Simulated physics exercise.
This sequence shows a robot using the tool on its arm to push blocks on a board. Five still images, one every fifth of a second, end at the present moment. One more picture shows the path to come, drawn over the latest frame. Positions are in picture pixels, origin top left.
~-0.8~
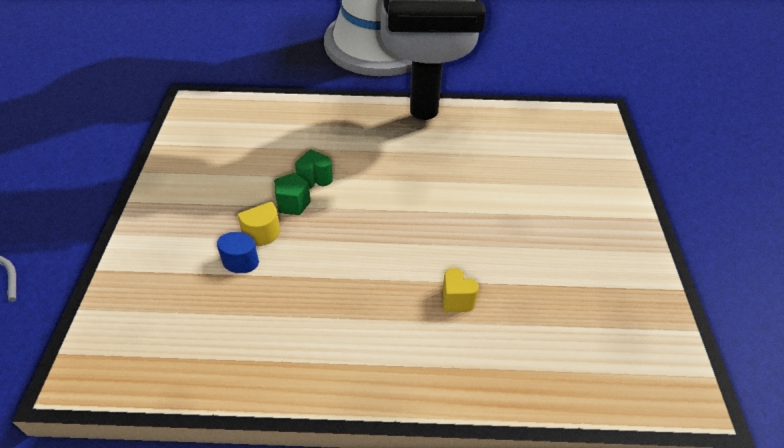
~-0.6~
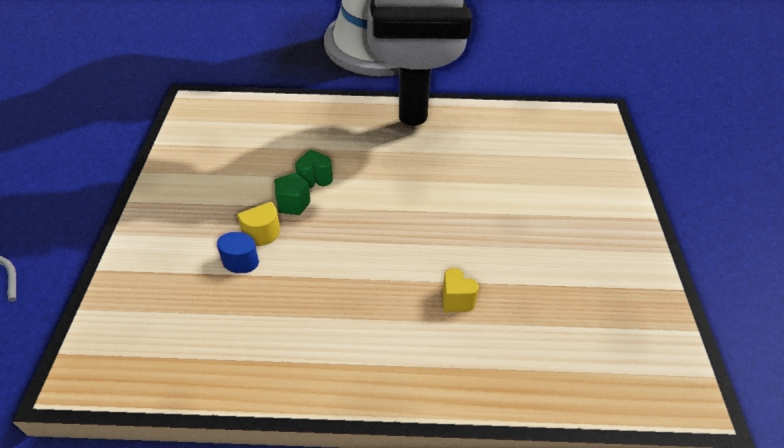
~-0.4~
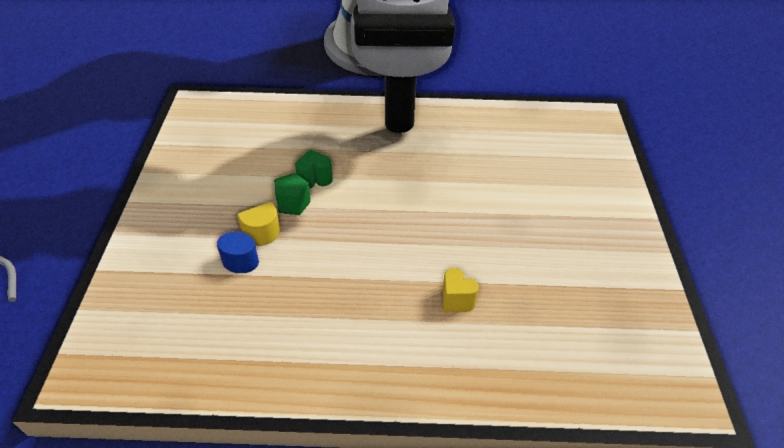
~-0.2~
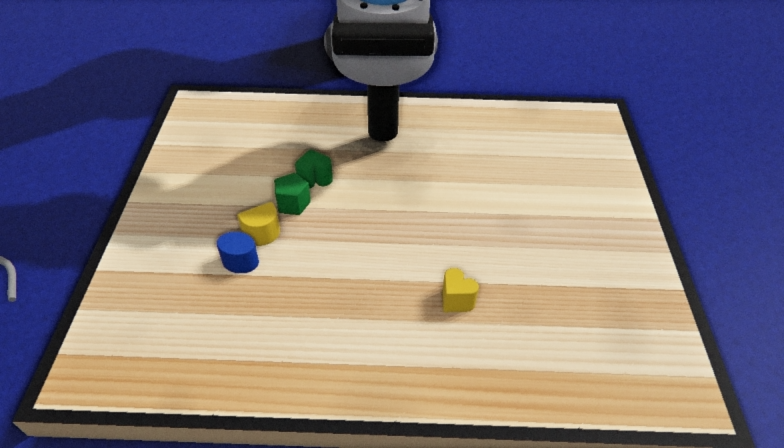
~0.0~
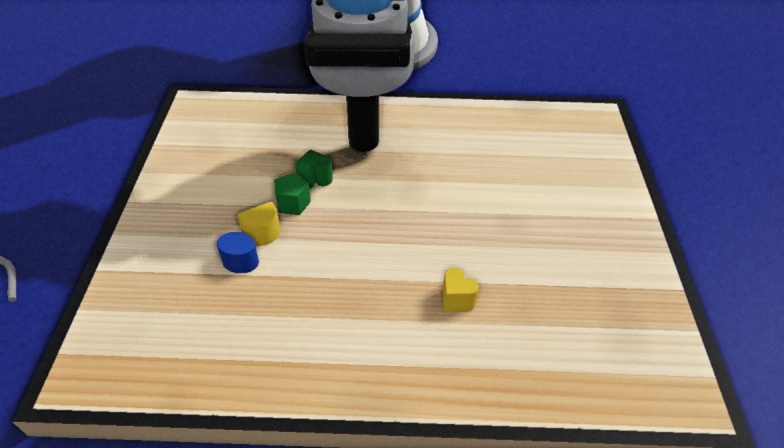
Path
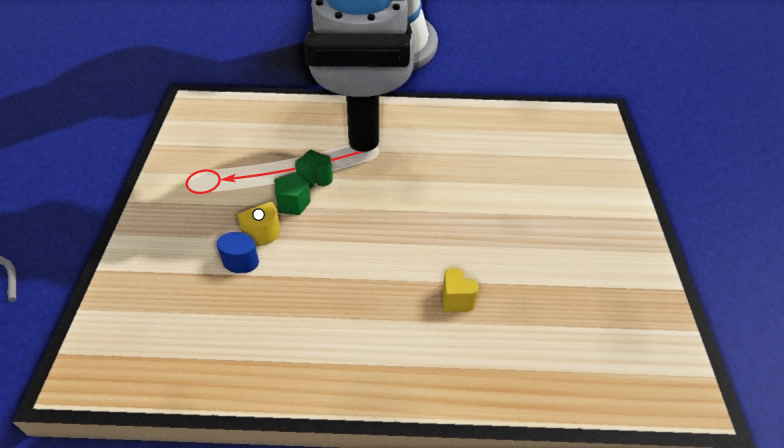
At the start, a robot arm holds its black tool near the top edge of a wooden board, with green, yellow and blue blocks scattered below. The tool then glides left and slightly down toward the upper green block, while all five blocks stay still.
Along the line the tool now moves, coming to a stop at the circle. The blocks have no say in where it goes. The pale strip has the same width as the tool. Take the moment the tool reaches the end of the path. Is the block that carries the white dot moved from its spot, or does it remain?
The block in question stays where it was by the end.
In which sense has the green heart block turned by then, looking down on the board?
Spin direction: Counter-clockwise.
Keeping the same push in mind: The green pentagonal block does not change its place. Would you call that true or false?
Answer: False.
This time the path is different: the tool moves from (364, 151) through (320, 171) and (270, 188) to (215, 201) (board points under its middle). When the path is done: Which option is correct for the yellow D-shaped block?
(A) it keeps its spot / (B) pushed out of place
That would be B.
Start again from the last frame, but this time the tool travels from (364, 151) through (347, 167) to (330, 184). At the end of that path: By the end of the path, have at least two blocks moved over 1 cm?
Answer: No.
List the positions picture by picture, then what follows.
Tip of the tool at (424, 111), middles of tops, yellow D-shaped block at (259, 215), green pentagonal block at (290, 184), green heart block at (313, 160), in the first frame.
Tool at (413, 117), nothing pushed, in the second frame.
Tool at (399, 124), nothing pushed, in the third frame.
Tool at (383, 132), nothing pushed, in the fourth frame.
Tool at (364, 142), yellow D-shaped block at (259, 215), green pentagonal block at (290, 184), green heart block at (313, 160), in the fifth frame.
The line goes from (364, 151) over (287, 170) to (203, 182); the dot is on the yellow D-shaped block.
The first path, step by step. One third of the way, tool at (312, 156); green pentagonal block at (287, 188); green heart block at (304, 165), turned 20° anticlockwise.
Two thirds of the way, tool at (257, 166); green pentagonal block at (285, 194), turned 20° anticlockwise; green heart block at (295, 169), turned 45° anticlockwise.
At the end, tool at (201, 173); yellow D-shaped block unmoved; green pentagonal block at (285, 194), turned 20° anticlockwise; green heart block at (295, 169), turned 45° anticlockwise.
